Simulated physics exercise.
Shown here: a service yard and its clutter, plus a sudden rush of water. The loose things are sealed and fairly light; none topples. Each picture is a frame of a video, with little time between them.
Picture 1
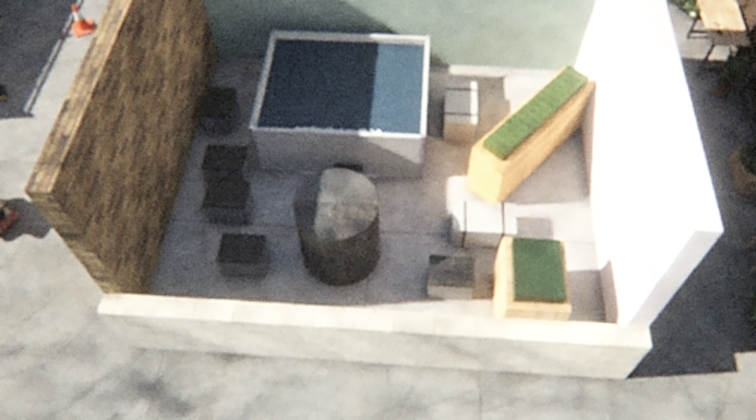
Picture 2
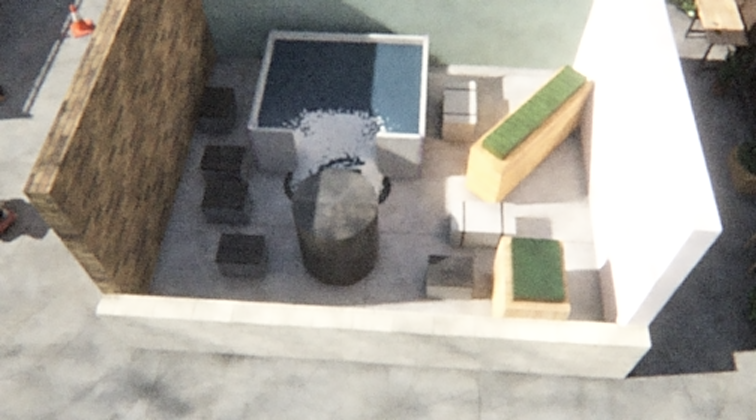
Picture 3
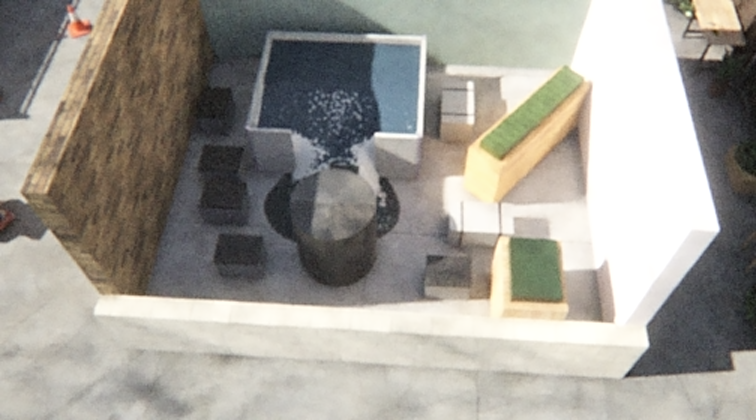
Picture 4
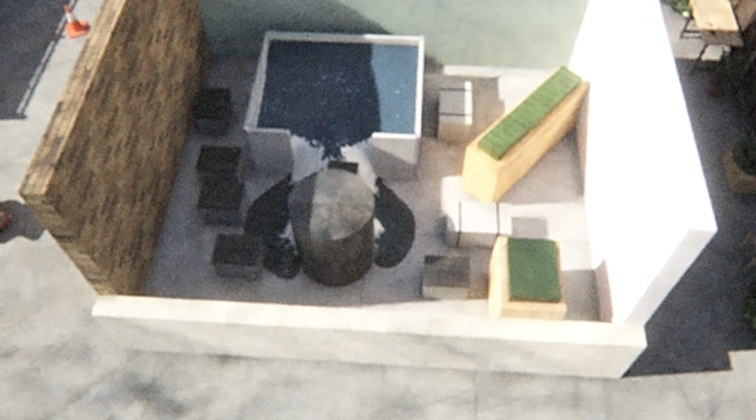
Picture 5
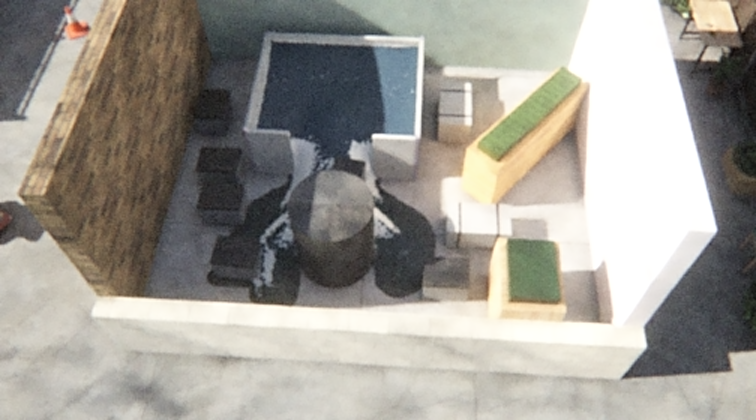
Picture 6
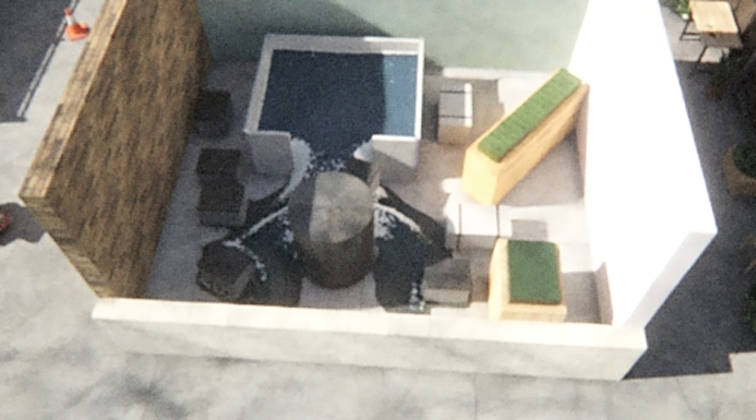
To begin with, blue water sits in a pale tank inside a walled yard, among small boxes, green-topped blocks and a thick grey column. Water bursts through the tank's front, splits around the column and spreads toward the near wall, foaming around the front boxes, which barely shift.
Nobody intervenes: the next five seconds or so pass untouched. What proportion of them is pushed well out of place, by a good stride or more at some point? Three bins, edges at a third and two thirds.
Bin: Two thirds or higher.
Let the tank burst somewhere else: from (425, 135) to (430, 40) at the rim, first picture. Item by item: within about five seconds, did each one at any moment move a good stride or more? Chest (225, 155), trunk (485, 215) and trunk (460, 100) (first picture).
Listed in turn, ends up that far off, ends up that far off, ends up that far off.
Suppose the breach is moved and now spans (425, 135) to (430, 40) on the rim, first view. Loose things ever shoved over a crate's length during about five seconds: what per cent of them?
I make it 90 per cent.
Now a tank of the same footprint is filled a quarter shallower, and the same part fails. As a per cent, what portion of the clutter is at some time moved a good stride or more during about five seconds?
Something like 90 in a hundred of them.
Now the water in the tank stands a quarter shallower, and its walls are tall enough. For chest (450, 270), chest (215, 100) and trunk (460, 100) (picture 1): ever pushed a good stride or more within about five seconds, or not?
Answers in the order asked: Went past the threshold, went past the threshold, stayed within the threshold.
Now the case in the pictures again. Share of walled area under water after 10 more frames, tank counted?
Near 60 %.
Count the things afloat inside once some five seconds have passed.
7.
A moment on, 2 of 8 are well off their spots; 1 afloat.
Next, 5 of 8 are well off their spots; 3 afloat.
Later, 6 of 8 are well off their spots; 6 afloat.
In the end, 7 of 8 are well off their spots, and 7 have been at some point; 7 afloat.
